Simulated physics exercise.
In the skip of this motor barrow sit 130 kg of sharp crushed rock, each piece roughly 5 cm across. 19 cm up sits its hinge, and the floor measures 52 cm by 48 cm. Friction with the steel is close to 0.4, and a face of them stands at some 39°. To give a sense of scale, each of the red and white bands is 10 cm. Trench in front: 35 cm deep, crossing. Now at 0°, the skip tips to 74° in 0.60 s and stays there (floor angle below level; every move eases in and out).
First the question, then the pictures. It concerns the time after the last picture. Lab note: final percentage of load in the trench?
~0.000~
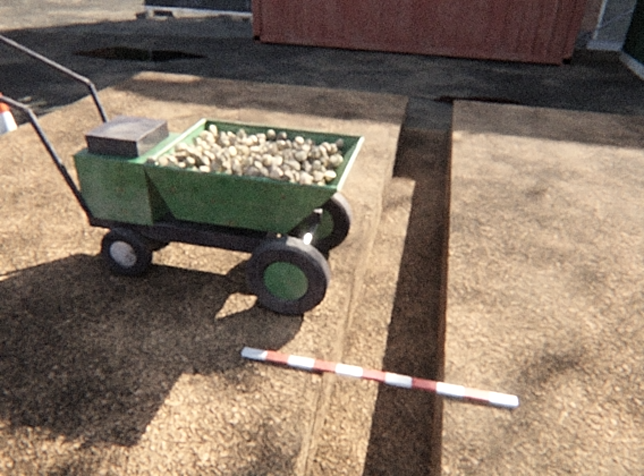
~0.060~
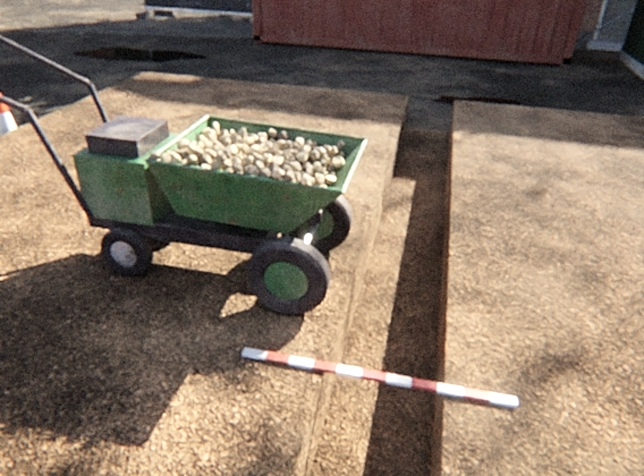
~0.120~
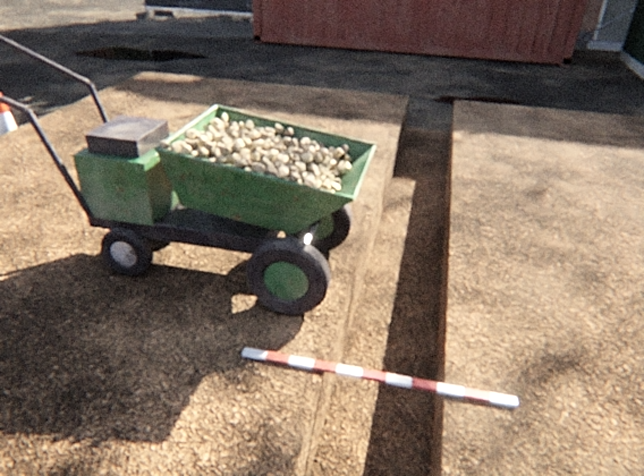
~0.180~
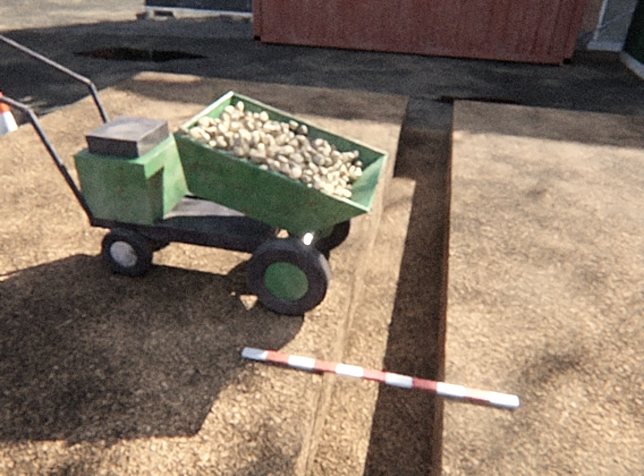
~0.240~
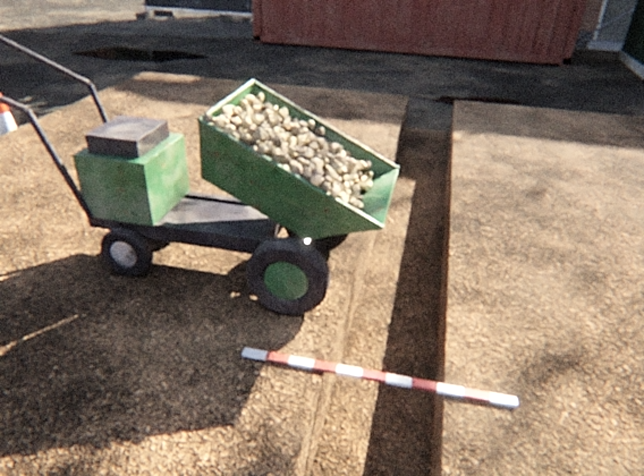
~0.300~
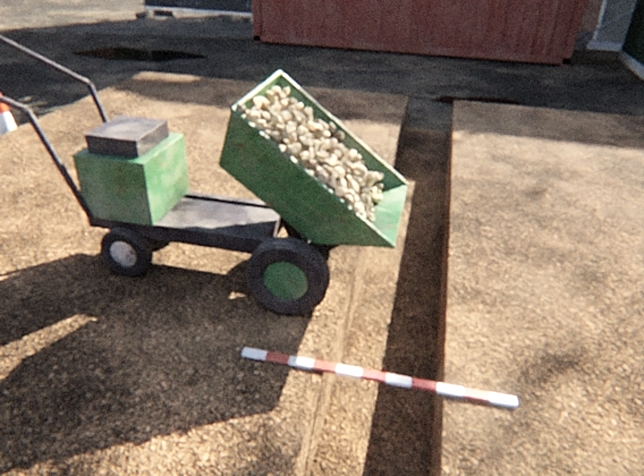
Approx. 61 %.
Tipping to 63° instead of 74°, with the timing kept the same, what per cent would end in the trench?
Roughly 40 percent.
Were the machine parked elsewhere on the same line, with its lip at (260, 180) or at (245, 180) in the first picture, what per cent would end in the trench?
I'd say some 100 per cent and some 85 per cent.
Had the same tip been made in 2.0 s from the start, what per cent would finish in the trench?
Close to 85 per cent then.
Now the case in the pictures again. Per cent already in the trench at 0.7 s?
20 per cent or so by then.
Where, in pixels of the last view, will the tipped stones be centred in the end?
I'd point to around (432, 332).
After 0.4 s the floor is at 62°; 100 % in the skip; the foremost stones are at (406, 254).
After 0.7 s the floor is at 74°; 62 % in the skip, 22 % in the trench, 16 % past the trench; the foremost stones are at (486, 309).
After 1.0 s the floor is at 74°; 11 % in the skip, 49 % in the trench, 40 % past the trench; the foremost stones are past the picture's edge.
After 3.0 s the floor is at 74°; 0 % in the skip, 61 % in the trench, 39 % past the trench; the foremost stones are past the picture's edge.
